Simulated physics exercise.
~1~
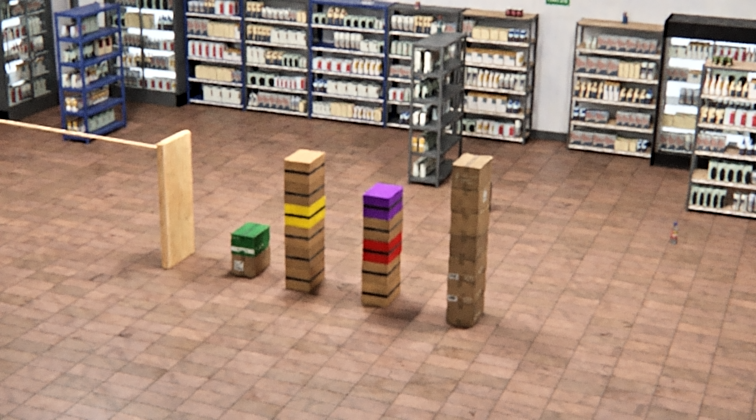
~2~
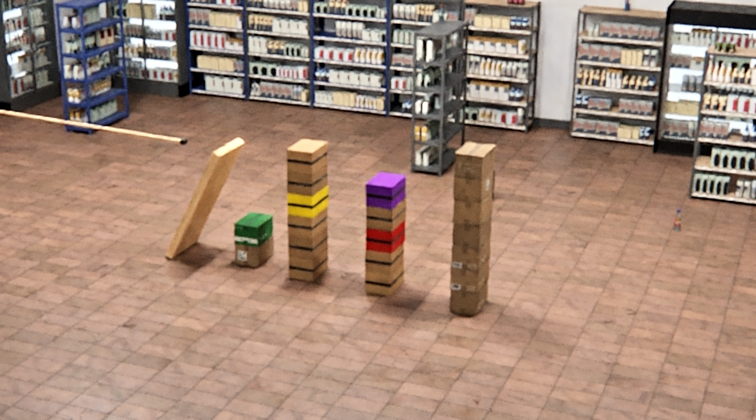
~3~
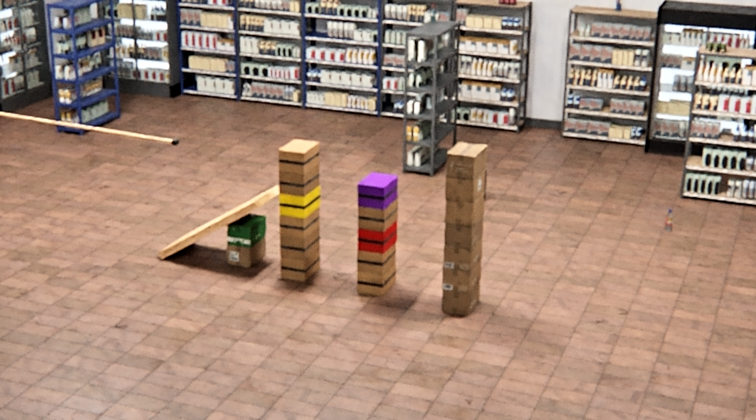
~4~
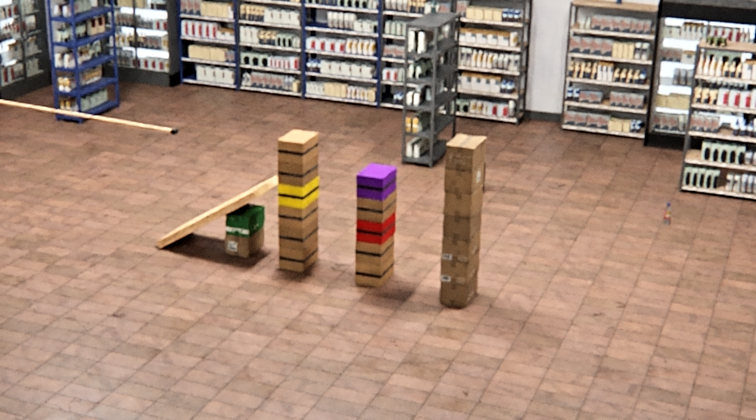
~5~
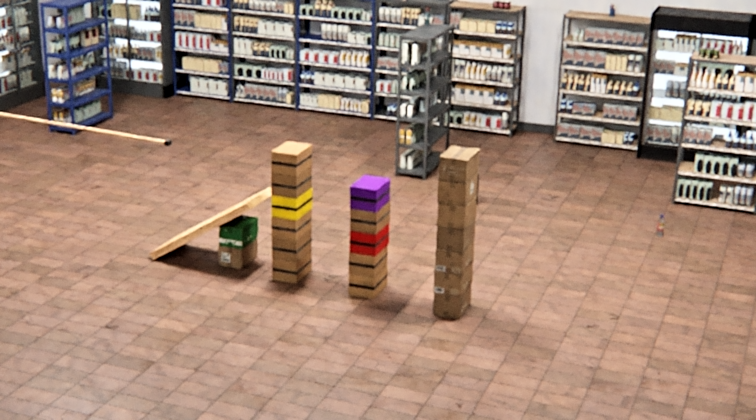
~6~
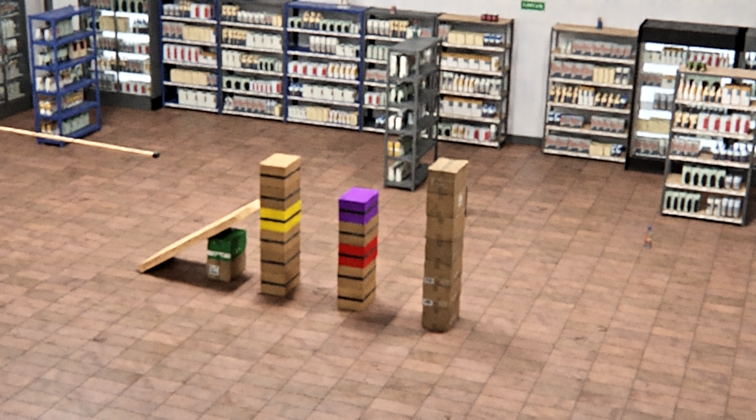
On a shop floor, a wooden board tips right onto a green-topped stack, leaving every carton standing.
